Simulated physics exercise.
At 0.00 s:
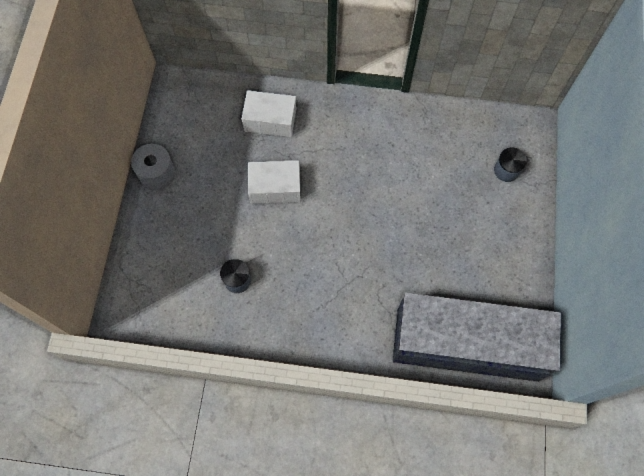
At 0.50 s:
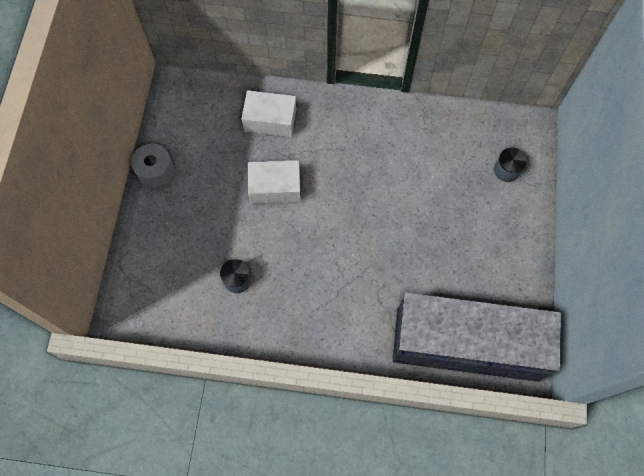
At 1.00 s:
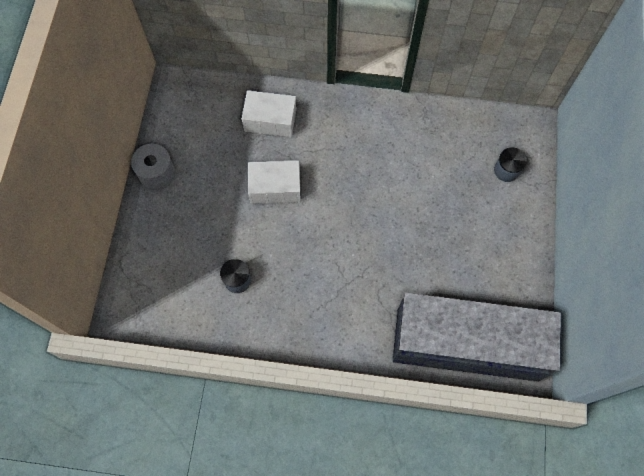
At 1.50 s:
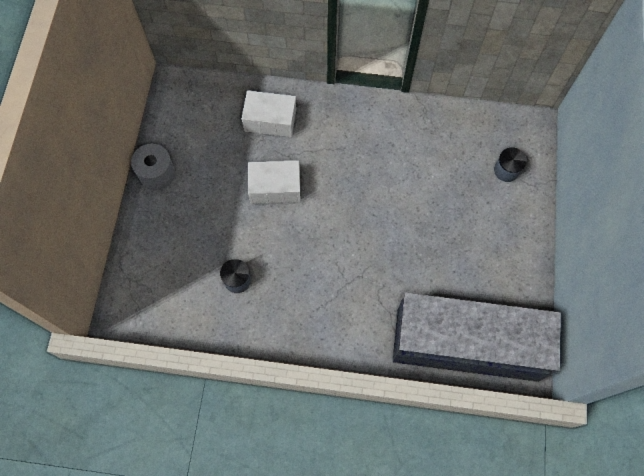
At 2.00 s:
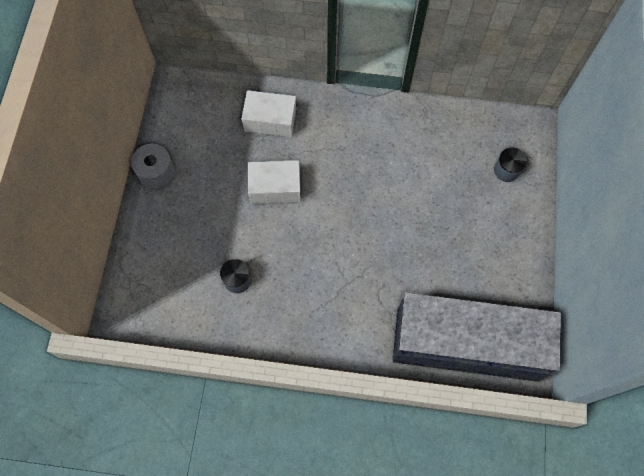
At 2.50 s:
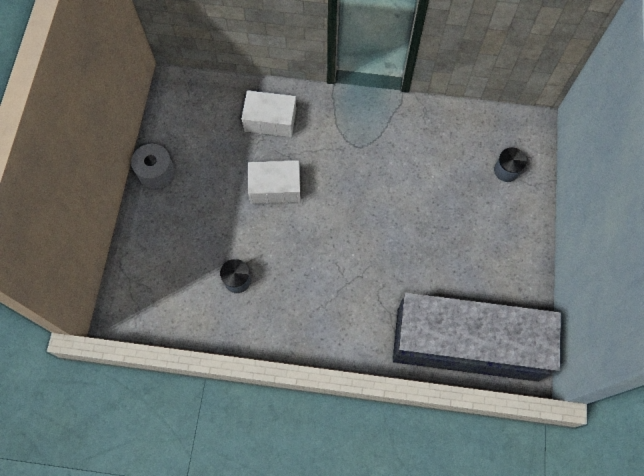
In a walled room seen from above, two white blocks, three dark round objects and a long grey block stay still while bluish-green water covers the ground outside, then enters through the doorway and spreads a short way across the floor.
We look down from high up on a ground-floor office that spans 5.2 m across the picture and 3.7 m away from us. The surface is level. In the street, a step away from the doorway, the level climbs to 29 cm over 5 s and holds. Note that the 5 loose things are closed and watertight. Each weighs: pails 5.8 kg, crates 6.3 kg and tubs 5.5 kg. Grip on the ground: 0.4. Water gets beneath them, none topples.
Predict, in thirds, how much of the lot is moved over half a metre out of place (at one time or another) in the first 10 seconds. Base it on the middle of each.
It falls in the middle third.
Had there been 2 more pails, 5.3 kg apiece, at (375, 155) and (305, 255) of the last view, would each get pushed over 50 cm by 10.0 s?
First one goes beyond it, second one goes beyond it.
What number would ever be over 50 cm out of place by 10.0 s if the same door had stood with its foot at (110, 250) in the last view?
Then 3 of them would.
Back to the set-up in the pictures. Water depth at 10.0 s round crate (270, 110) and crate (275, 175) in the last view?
About 2 and 6 cm.
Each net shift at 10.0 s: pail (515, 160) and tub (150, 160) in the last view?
Net displacement, in order: 0 cm; 60 cm.
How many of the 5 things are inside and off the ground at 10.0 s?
Count: 3.
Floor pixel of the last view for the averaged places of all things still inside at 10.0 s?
Around (256, 184).
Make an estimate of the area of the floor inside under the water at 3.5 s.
Somewhere around 3.5 m2, roughly.
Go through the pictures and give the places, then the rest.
In the first picture, a pail at (513, 160) rests on the ground; a crate at (274, 177) rests on the ground; water covers 0.0 m2; 0 of 5 have shifted.
In the second picture, a pail at (513, 160) rests on the ground; a crate at (274, 177), on the bottom; water covers 0.0 m2; 0 of 5 have shifted.
In the third picture, a pail at (513, 160), on the bottom; a crate at (274, 177), on the bottom; 0.0 m2 under water; 0 of 5 have shifted.
In the fourth picture, a pail at (513, 160) rests on the ground; a crate at (274, 177), on the bottom; water covers 0.0 m2; 0 of 5 have shifted.
In the fifth picture, a pail at (513, 160), on the bottom; a crate at (274, 177) rests on the ground; water covers 0.1 m2; 0 of 5 have shifted.
In the sixth picture, a pail at (513, 160) rests on the ground; a crate at (274, 177) rests on the ground; 0.5 m2 under water; 0 of 5 have shifted.
After 3.5 s 0 of 5 are over 50 cm from their spots; 0 afloat.
After 4.5 s 0 of 5 are over 50 cm from their spots; 0 afloat.
After 7.0 s 1 of 5 are over 50 cm from their spots; 1 afloat.
After 10.0 s 3 of 5 are over 50 cm from their spots, and 3 have been at some point; 3 afloat.
